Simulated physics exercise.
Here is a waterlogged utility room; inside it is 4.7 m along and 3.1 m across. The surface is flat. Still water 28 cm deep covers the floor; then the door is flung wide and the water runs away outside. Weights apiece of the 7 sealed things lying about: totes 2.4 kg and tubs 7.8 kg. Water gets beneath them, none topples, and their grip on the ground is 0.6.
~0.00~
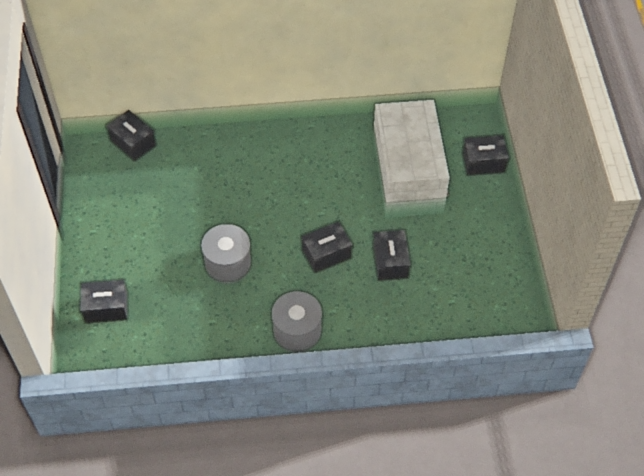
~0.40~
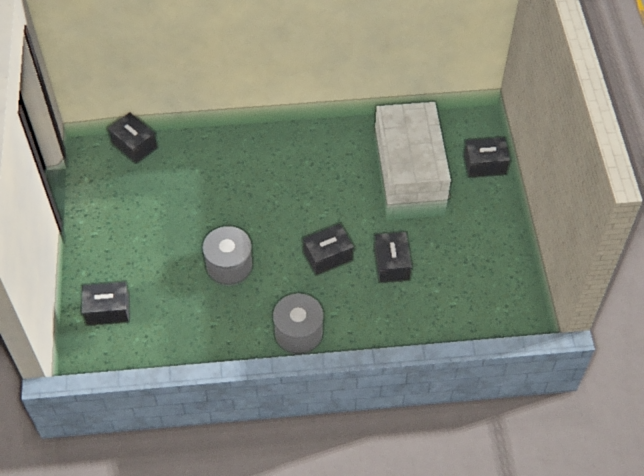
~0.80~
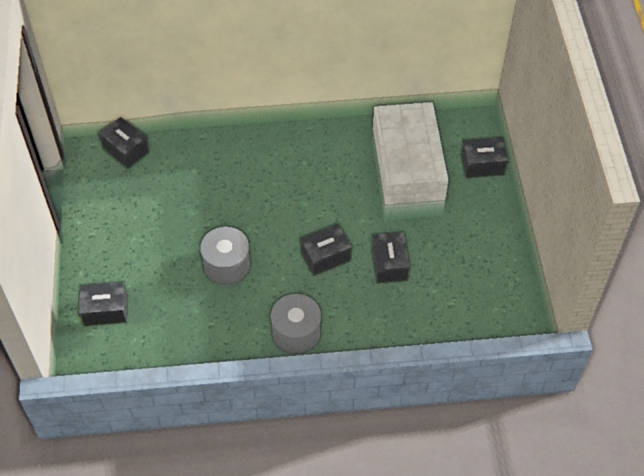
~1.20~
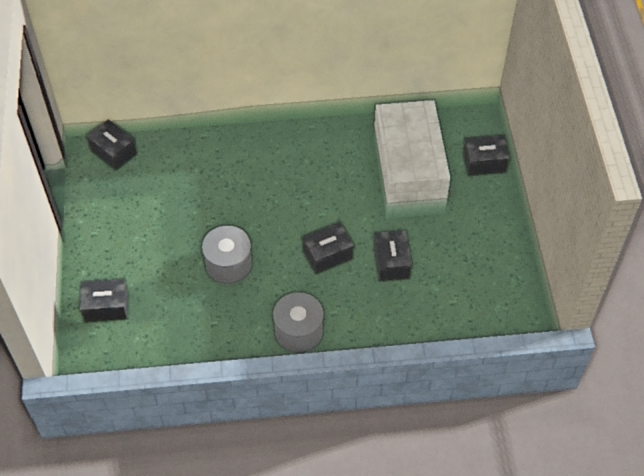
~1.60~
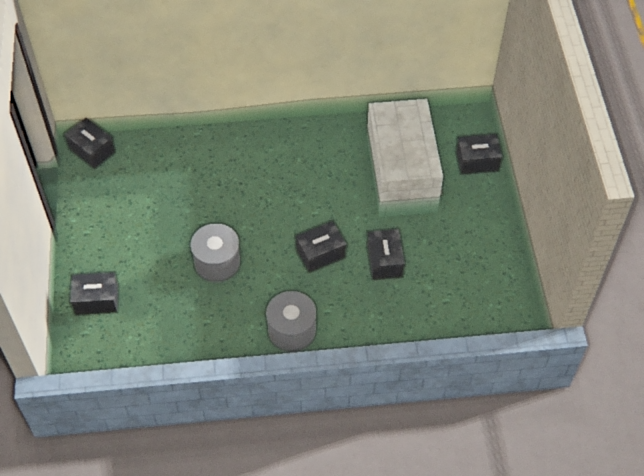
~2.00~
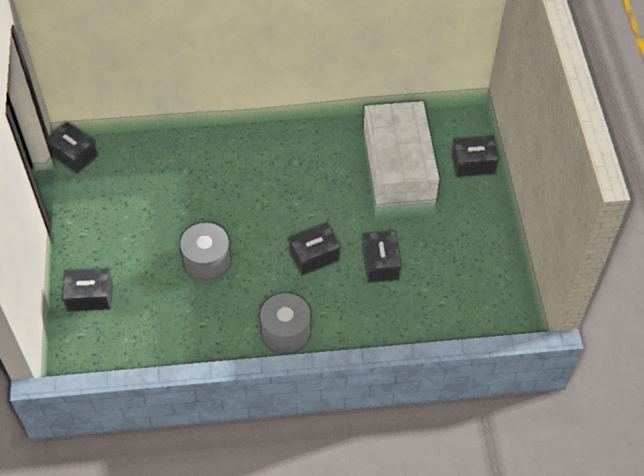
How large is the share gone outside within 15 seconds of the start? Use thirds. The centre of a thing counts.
That comes to one to two thirds.
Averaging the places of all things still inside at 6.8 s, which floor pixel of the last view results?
Near (239, 248).
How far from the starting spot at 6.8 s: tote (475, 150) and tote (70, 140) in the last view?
In turn: 5 cm, washed out.
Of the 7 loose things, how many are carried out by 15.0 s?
3 of them.
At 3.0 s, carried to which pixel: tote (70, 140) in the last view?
Near (44, 163).
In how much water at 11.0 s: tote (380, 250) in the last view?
Roughly 18 cm.
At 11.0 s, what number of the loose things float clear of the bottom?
At that moment 4.
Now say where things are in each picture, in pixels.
In the first frame, a tote at (130, 128), afloat; a tote at (102, 295), afloat; about 3900 L in view; 0 of 7 have shifted.
In the second frame, a tote at (131, 130) floats; a tote at (104, 297), afloat; 28 cm deep round most things; 0 of 7 have shifted.
In the third frame, a tote at (123, 135) floats, 7 cm from its start; a tote at (101, 298), afloat; about 3820 L in view; 1 of 7 have shifted.
In the fourth frame, a tote at (110, 138), afloat, 22 cm from its start; a tote at (102, 294) floats, 4 cm from its start; about 3760 L in view; 1 of 7 have shifted.
In the fifth frame, a tote at (88, 136) floats, 36 cm from its start; a tote at (93, 287), afloat, 12 cm from its start; 28 cm deep round most things; 3 of 7 have shifted.
In the sixth frame, a tote at (70, 140), afloat, 50 cm from its start; a tote at (86, 284) floats, 19 cm from its start; 27 cm deep round most things; 3 of 7 have shifted.
After 3.0 s 0 of 7 are out; 7 afloat.
After 6.8 s 1 of 7 are out; 6 afloat.
After 11.0 s 3 of 7 are out; 4 afloat.
After 15.0 s 3 of 7 are out; 4 afloat.
